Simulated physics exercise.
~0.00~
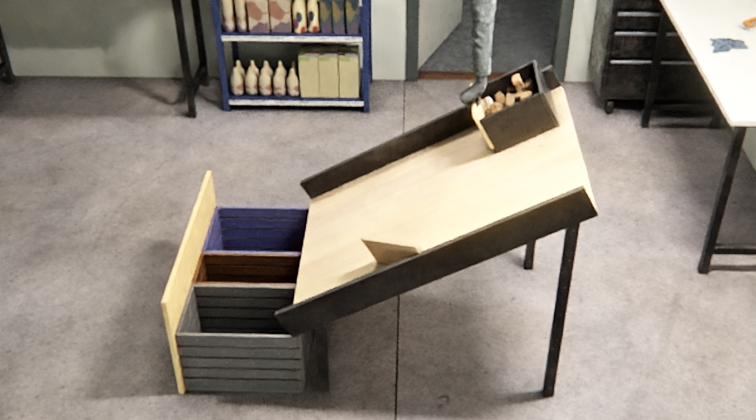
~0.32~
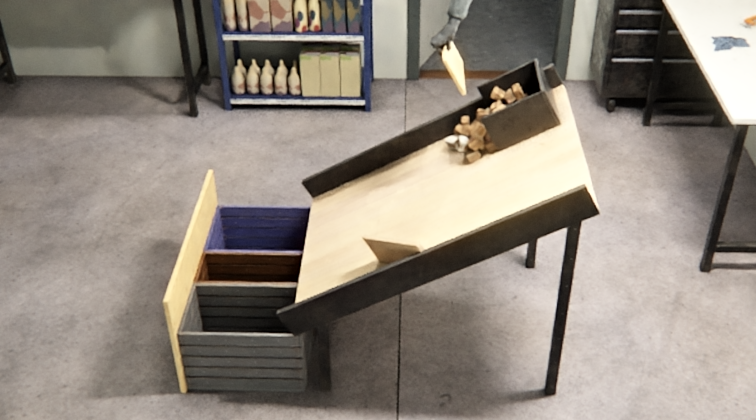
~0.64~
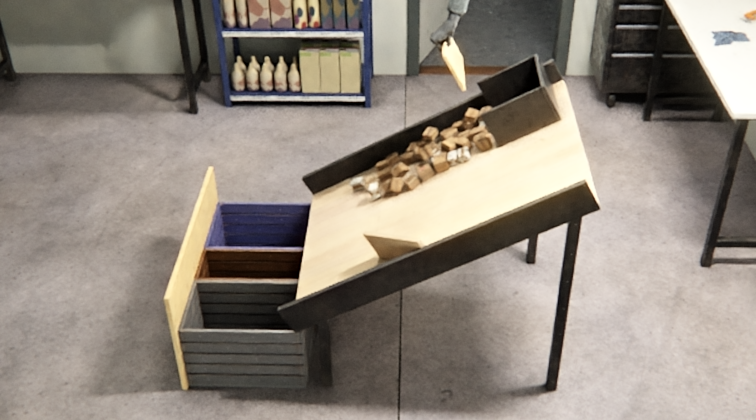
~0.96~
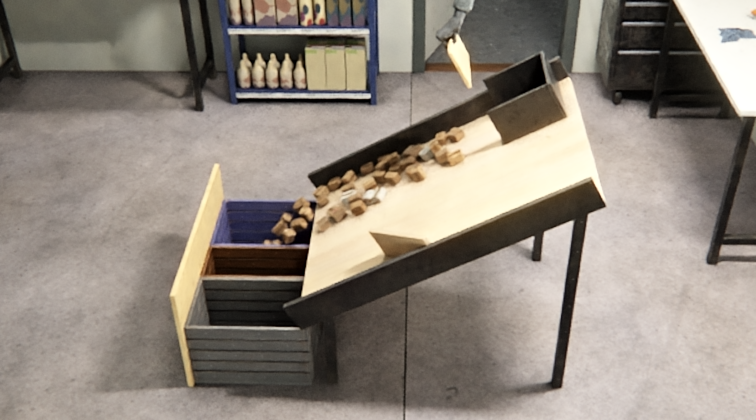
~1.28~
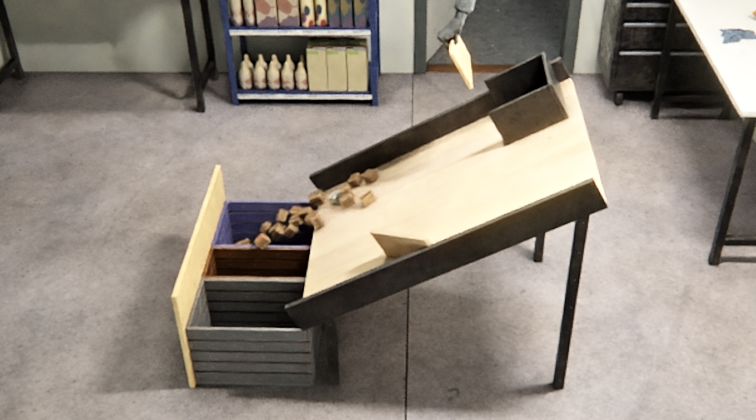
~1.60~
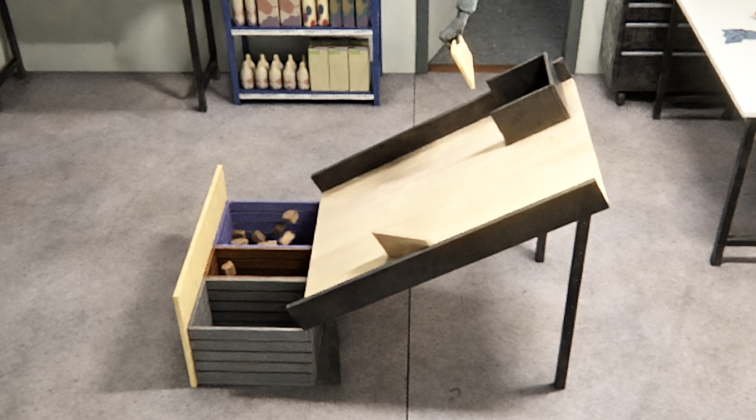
Small brown blocks tumbling from a black pen down a sloping walled table, nearly all dropping into the far blue tote.
